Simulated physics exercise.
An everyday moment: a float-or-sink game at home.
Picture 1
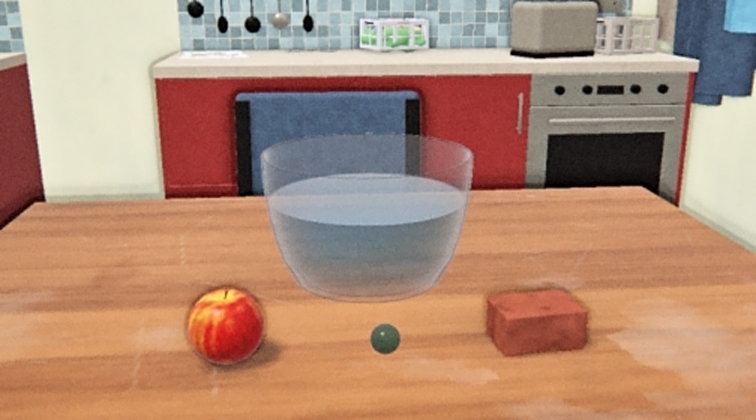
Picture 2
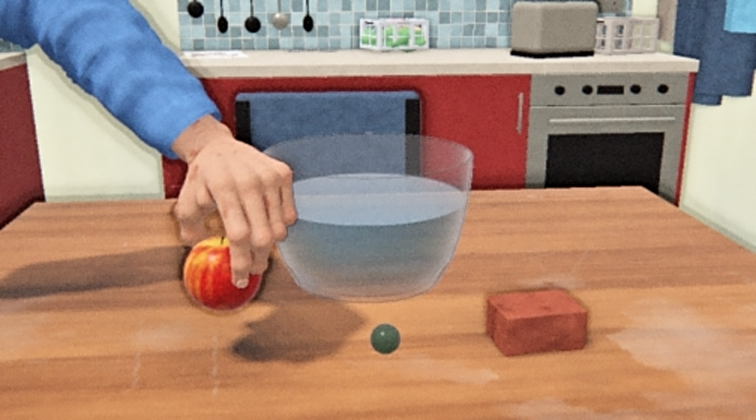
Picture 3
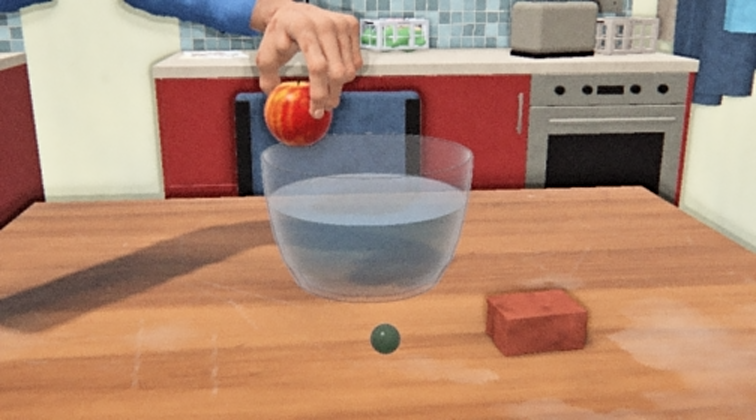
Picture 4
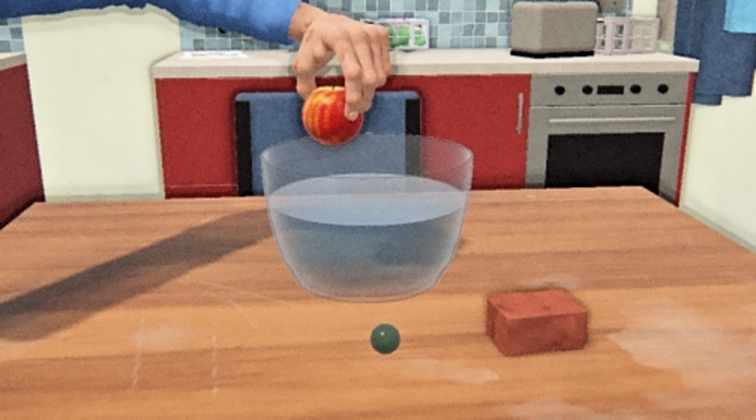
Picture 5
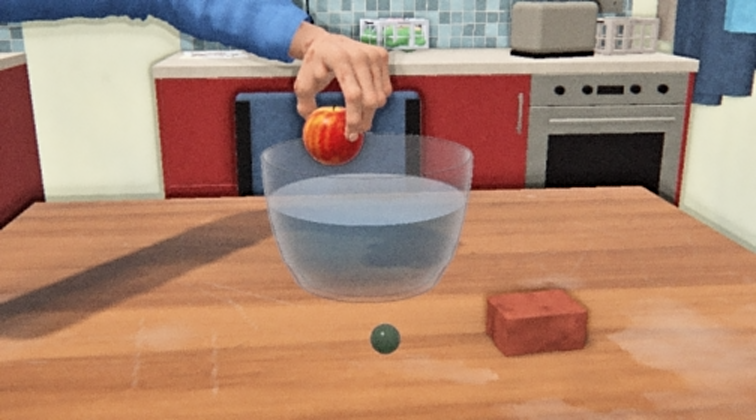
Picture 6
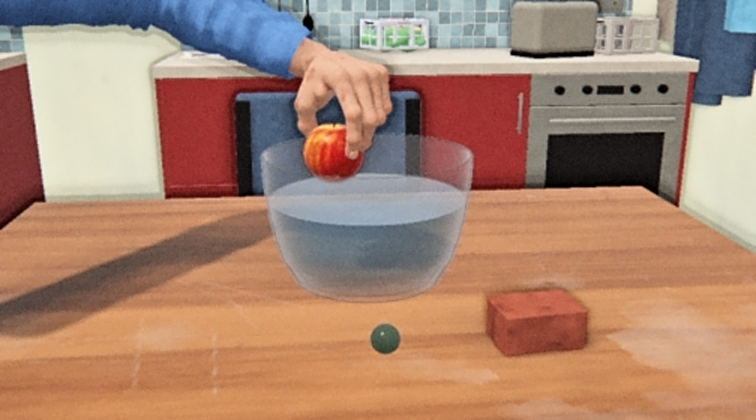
A hand picking up a red apple from a wooden table, carrying it over a clear basin and lowering it toward the water.
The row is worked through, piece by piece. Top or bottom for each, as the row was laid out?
From the left: It bobs on top, it ends on the bottom, it ends on the bottom.
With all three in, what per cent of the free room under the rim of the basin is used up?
Roughly 16 per cent.
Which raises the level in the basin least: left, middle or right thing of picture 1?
It is the middle object.
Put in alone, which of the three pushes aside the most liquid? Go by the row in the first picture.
The right thing.
A moment on, the apple stays afloat.
Further on, the glass marble drops to the bottom.
When it is over, the piece of brick drops to the bottom; afloat, apple.
